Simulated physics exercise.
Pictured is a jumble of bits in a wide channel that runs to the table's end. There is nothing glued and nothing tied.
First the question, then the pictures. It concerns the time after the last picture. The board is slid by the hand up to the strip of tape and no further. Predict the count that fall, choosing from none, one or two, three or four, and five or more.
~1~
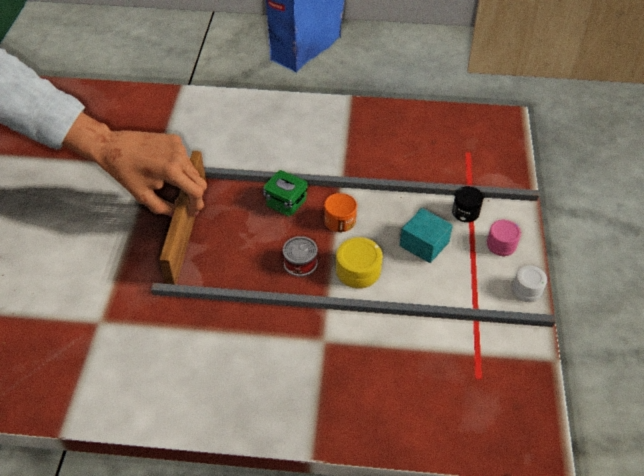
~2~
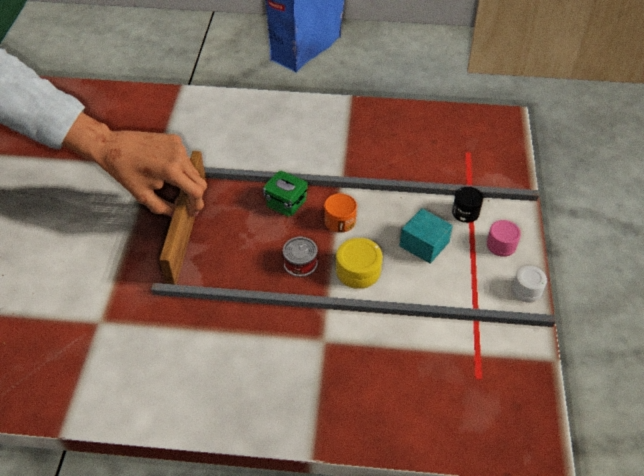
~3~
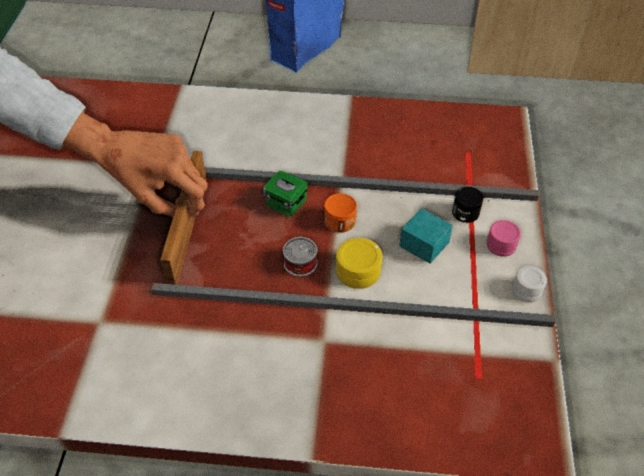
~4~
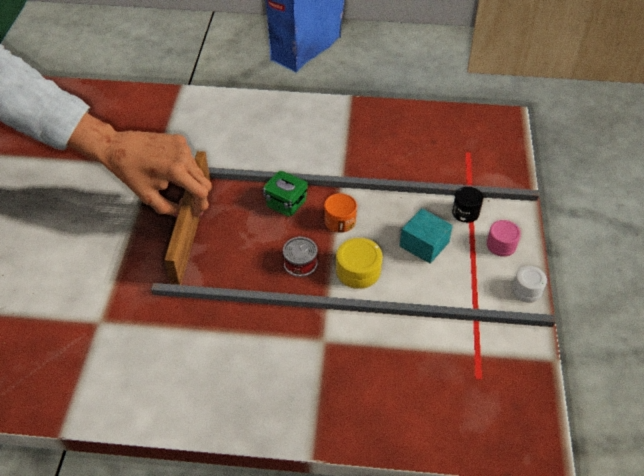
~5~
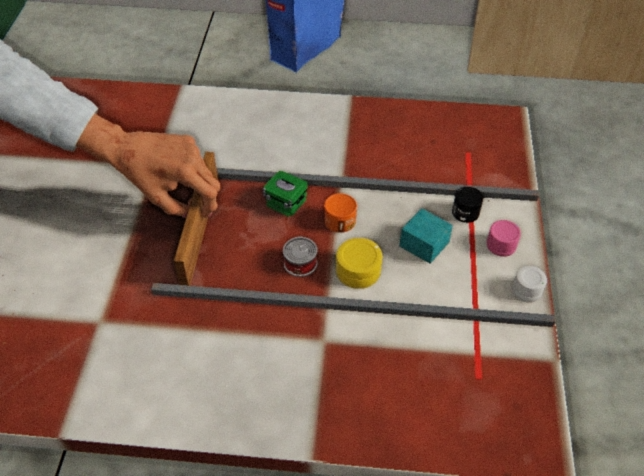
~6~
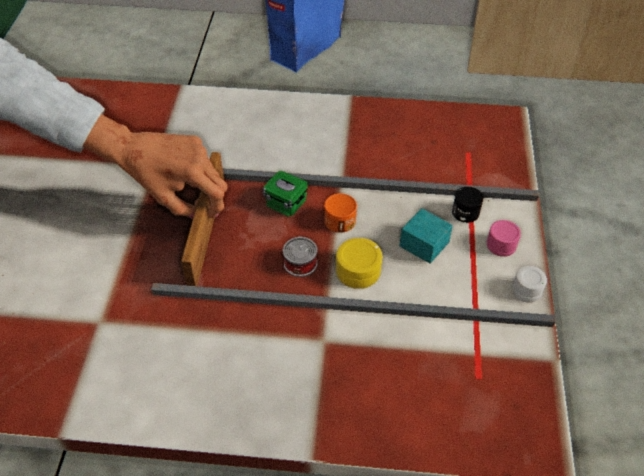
The count that fall is one or two.
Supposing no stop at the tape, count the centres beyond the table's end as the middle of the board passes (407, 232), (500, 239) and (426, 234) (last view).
First 0, then 4, then 0.
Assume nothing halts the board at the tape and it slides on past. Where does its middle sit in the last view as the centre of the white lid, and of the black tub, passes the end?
Around (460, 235) first and around (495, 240) second.
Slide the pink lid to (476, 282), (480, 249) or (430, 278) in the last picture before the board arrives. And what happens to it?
Well, in turn it does not stay; it sits tight; it does not stay.
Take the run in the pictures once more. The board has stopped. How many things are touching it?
All in all, 3.
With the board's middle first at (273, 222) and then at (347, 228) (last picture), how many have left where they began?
By the first moment it's 1, by the second it's 4.
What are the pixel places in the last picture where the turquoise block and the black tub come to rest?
In the last picture the turquoise block sits at (510, 250) while the black tub sits at (521, 209).
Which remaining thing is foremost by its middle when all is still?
Result - the pink lid.
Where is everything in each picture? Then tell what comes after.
White lid (529, 284); pink lid (504, 238); black tub (468, 205); board (185, 216); tape (473, 251), in the first picture.
Pink lid (503, 239); orange tub (340, 213), in the second picture.
Black tub (468, 205); turquoise block (426, 236), in the third picture.
White lid (529, 284); yellow lid (359, 263), in the fourth picture.
Pink lid (503, 239); red pot (300, 257), in the fifth picture.
White lid (529, 284); pink lid (503, 239); black tub (468, 205); board (204, 217); tape (473, 251), in the sixth picture.
A little later, none off yet; white lid at rest near (529, 284); pink lid at rest near (503, 239); black tub at rest near (468, 205).
When it is over, the number that fall off is one or two; down, white lid.
